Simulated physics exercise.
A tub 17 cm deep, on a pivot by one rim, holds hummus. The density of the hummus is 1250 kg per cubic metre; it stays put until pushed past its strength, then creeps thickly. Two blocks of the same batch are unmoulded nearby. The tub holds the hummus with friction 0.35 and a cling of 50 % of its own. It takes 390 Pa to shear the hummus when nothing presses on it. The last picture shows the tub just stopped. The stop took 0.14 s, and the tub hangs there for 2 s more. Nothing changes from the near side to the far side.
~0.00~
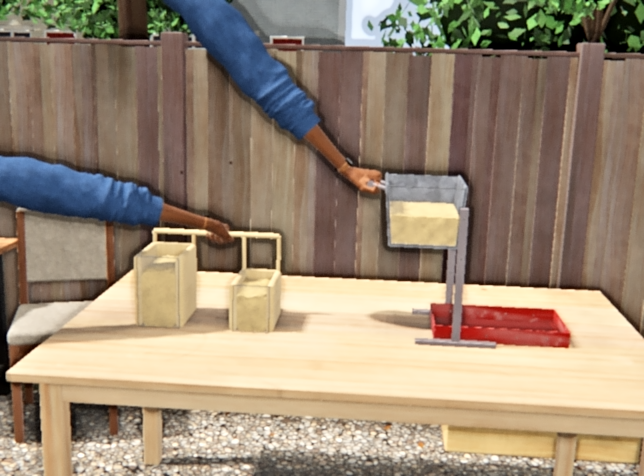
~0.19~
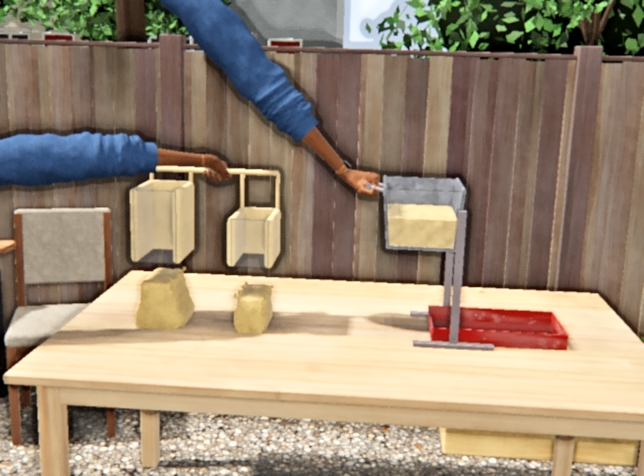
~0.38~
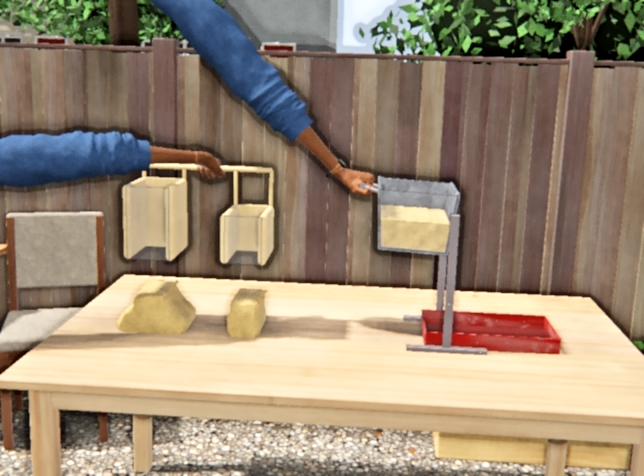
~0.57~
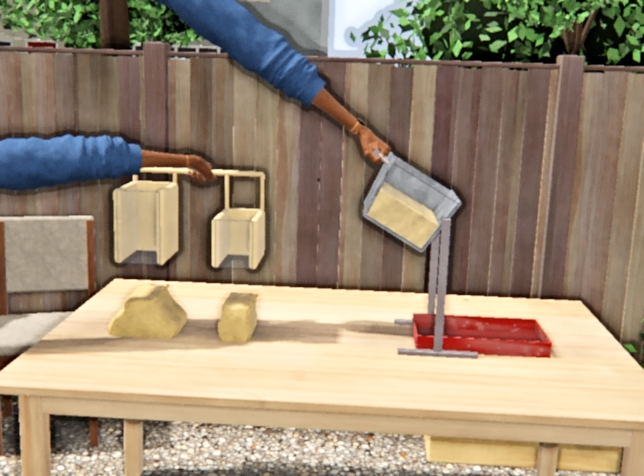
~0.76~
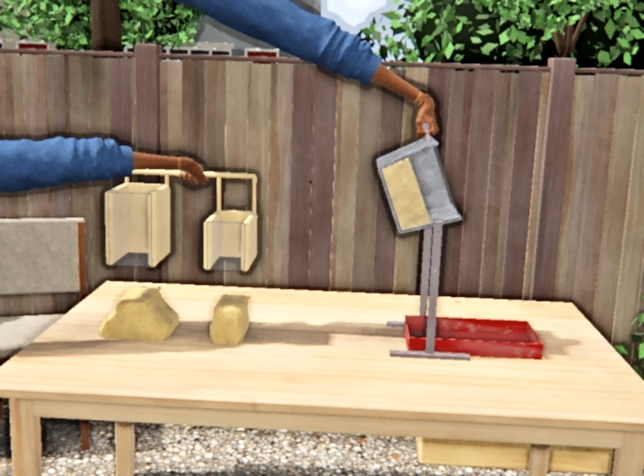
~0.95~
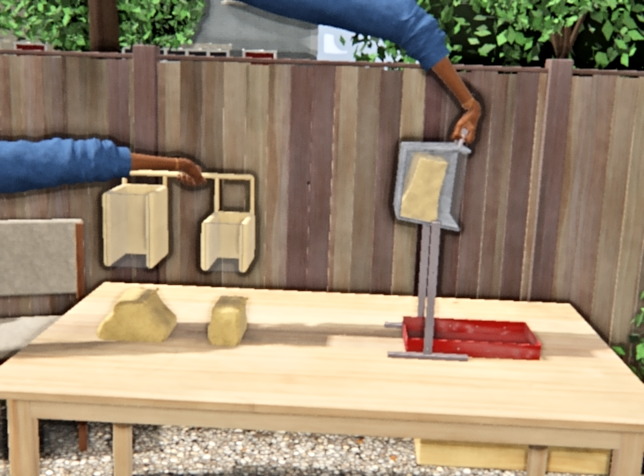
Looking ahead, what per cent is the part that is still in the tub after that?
About 52 %.
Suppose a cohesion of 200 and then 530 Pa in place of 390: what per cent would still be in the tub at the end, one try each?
In turn about 40 %, 60 %.
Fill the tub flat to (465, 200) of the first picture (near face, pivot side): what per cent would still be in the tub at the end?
Then about 30 %.
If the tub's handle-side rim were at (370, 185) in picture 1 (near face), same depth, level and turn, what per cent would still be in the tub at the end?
In that case some 35 per cent.
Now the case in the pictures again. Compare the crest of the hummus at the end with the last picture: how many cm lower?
About 12 cm.
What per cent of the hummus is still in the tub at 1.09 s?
About 95 %.
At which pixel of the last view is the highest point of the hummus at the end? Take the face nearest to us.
Near (428, 200).
After 1.09 s, the tub is at 94 degrees and holds 95 %.
After 1.26 s, the tub is at 94 degrees and holds 54 %.
After 1.43 s, the tub is at 94 degrees and holds 52 %.
After 1.60 s, the tub is at 94 degrees and holds 52 %.
After 2.95 s, the tub is at 94 degrees and holds 52 %.
